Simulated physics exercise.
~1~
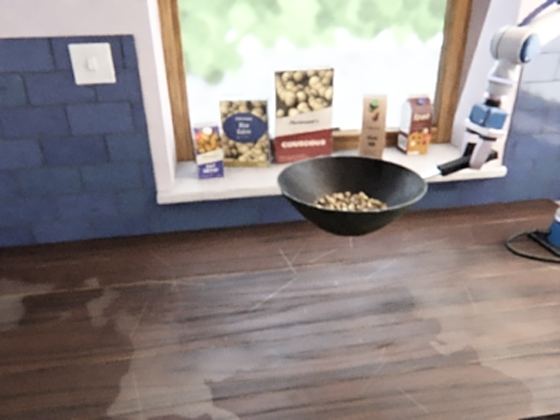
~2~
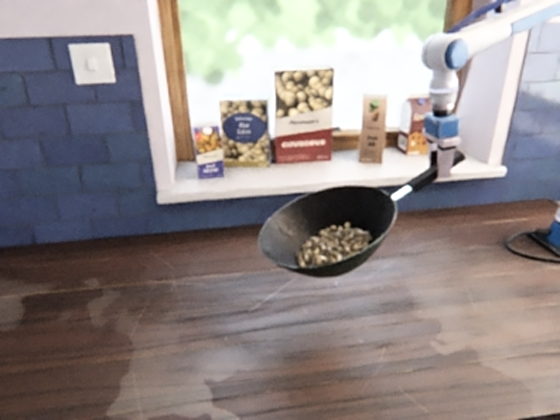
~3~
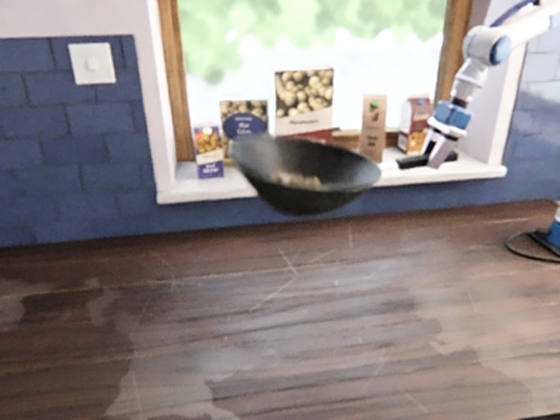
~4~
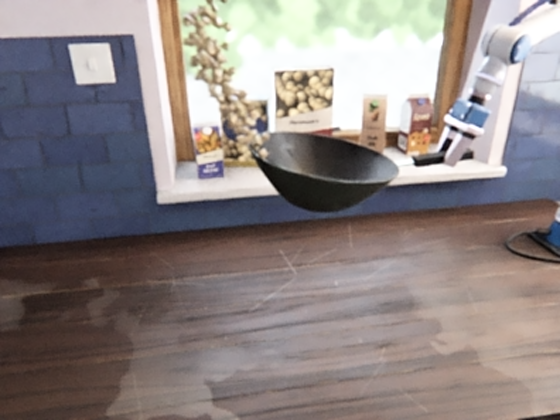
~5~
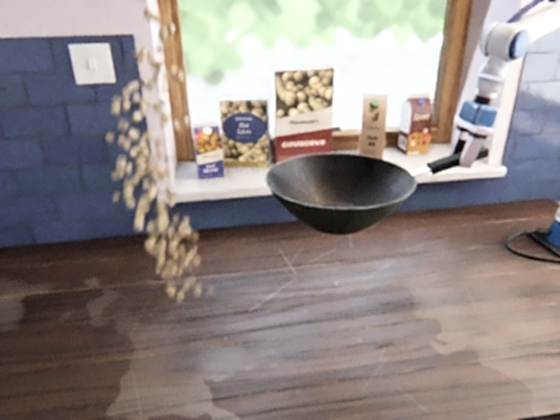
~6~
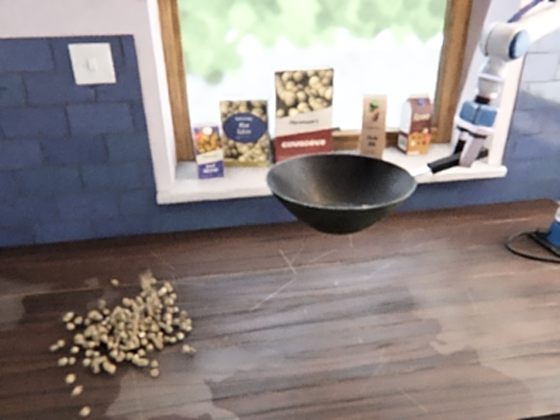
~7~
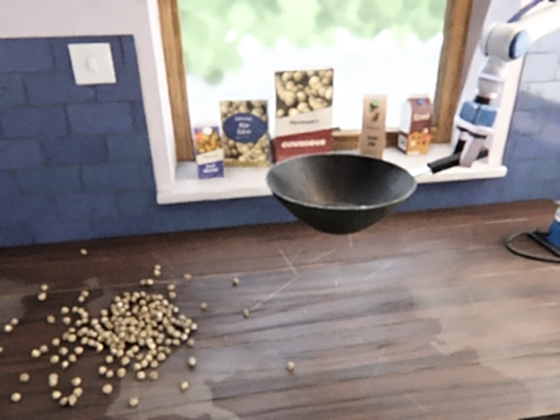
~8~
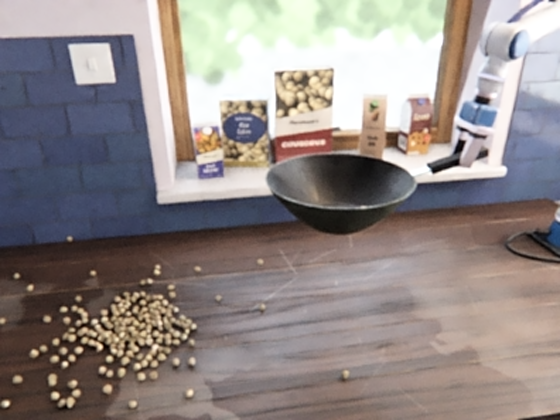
On a dark wooden counter before a window lined with food packages, a robot arm holding a black wok lowers and tilts it, then swings it up, flinging the small pebbles leftward into the air; they fall and scatter across the counter's left side while the wok hangs level and still.
